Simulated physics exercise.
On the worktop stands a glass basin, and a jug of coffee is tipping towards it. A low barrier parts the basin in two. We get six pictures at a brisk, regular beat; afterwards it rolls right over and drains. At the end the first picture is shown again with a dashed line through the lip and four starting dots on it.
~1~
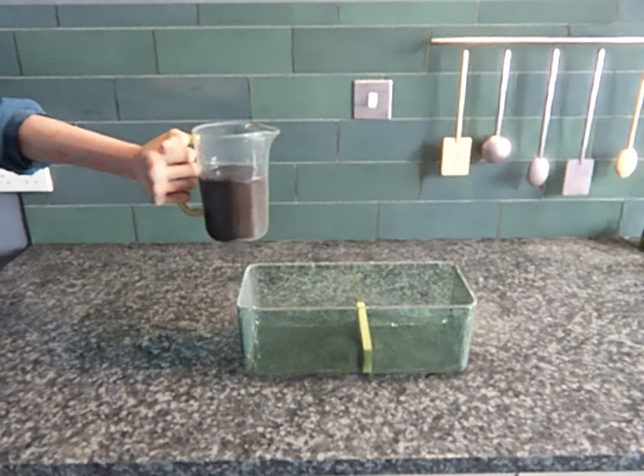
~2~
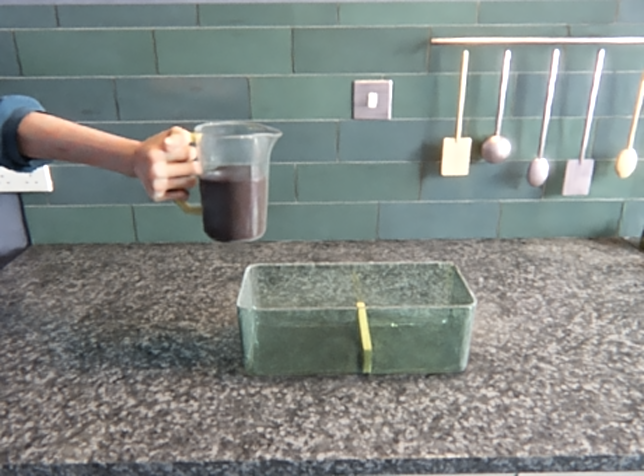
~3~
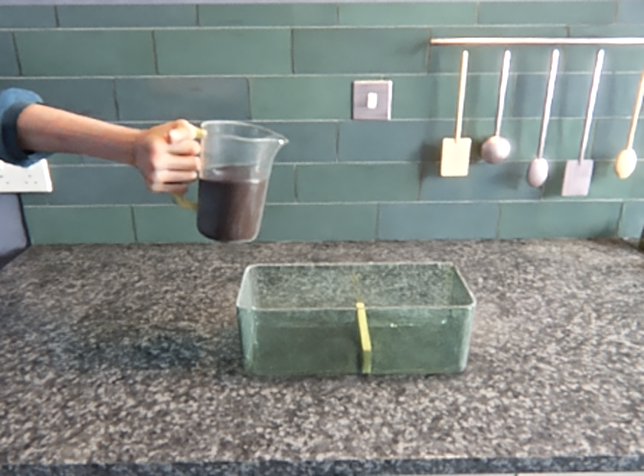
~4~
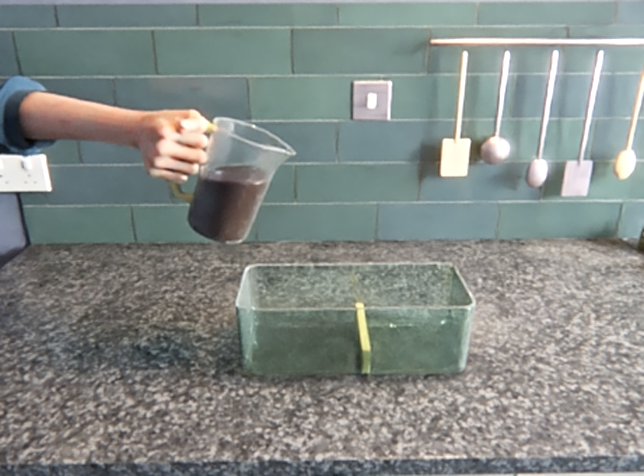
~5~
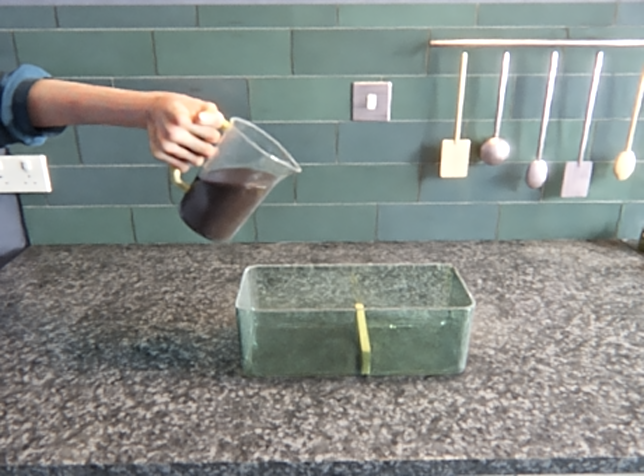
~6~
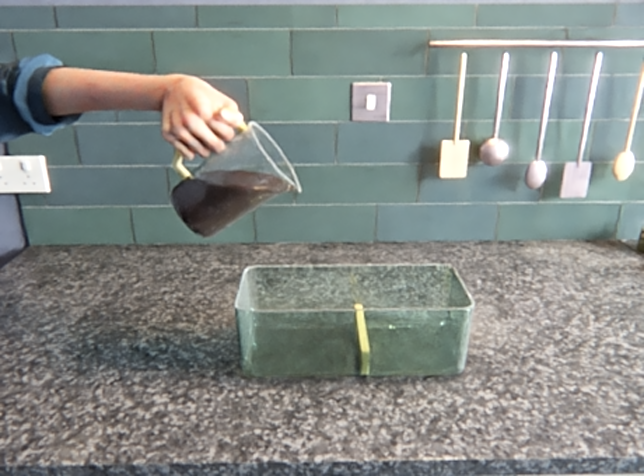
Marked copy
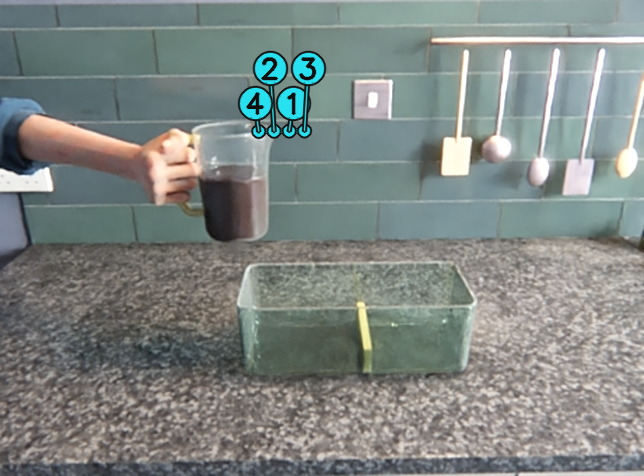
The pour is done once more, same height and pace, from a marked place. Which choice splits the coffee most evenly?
3 is best.
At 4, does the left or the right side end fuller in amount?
The left side.
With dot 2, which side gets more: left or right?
The left one.
In cyan, 1 at (289, 131); 2 at (274, 131); 3 at (304, 130); 4 at (258, 131).
If 1 is chosen, about 88 % ends left of the wall and 7 % right of it; 5 % is lost outside.
If 2 is chosen, about 91 % ends left of the wall and 6 % right of it; 3 % is lost outside.
If 3 is chosen, about 58 % ends left of the wall and 40 % right of it.
If 4 is chosen, about 89 % ends left of the wall and 7 % right of it; 3 % is lost outside.
